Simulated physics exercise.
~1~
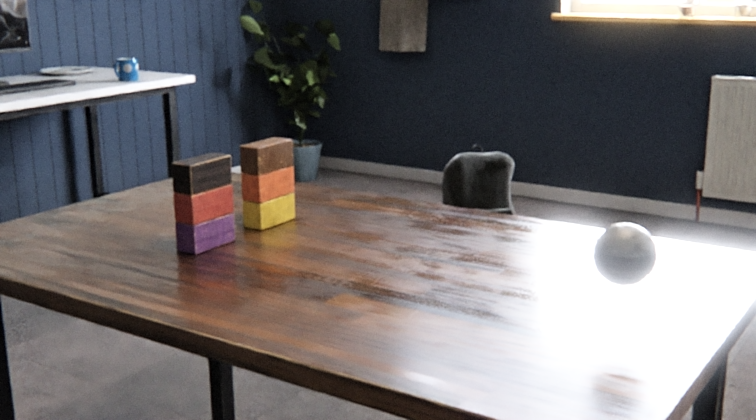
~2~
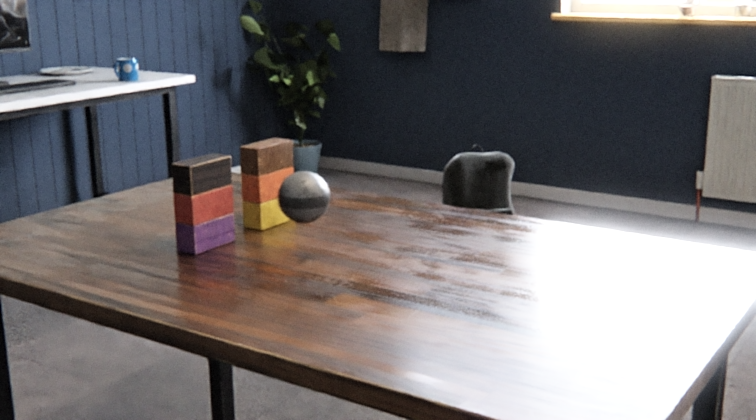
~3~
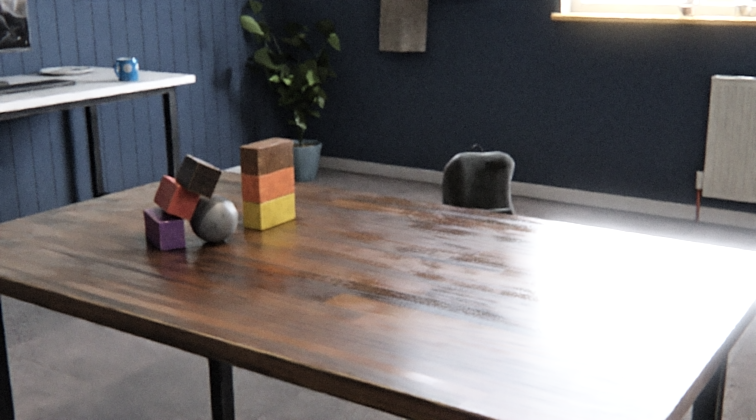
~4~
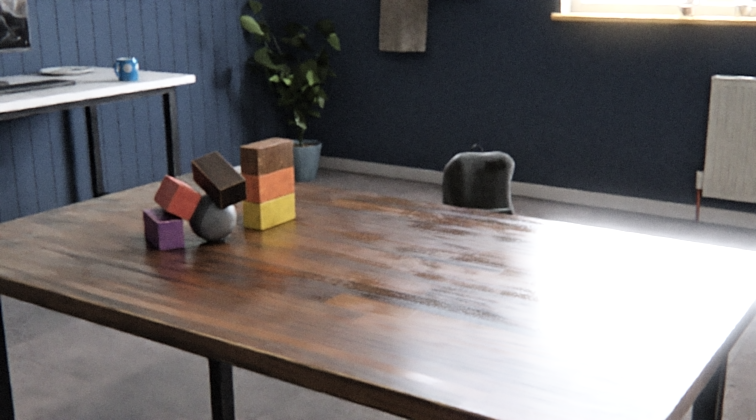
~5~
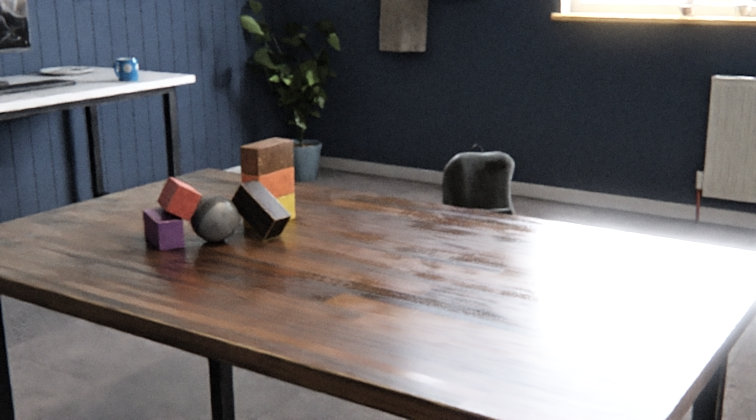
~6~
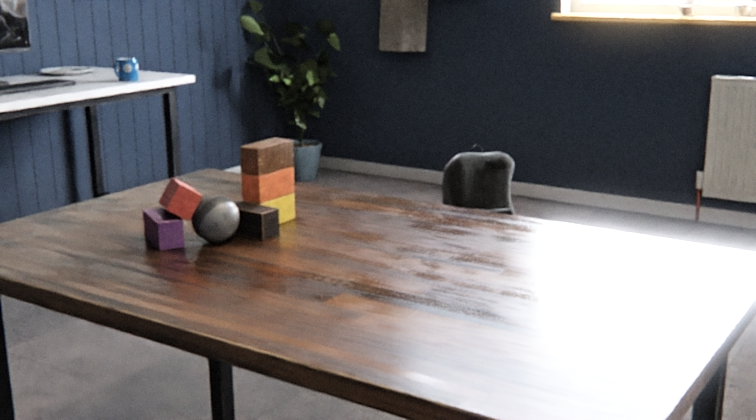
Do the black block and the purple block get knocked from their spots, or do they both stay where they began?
Both get knocked from their spots. The black block tumbles down to the right of the ball, and the purple block is pushed a little to the left.
On a wooden table, a grey ball travelling left into block stacks, knocking one apart as its black block tumbles down right.
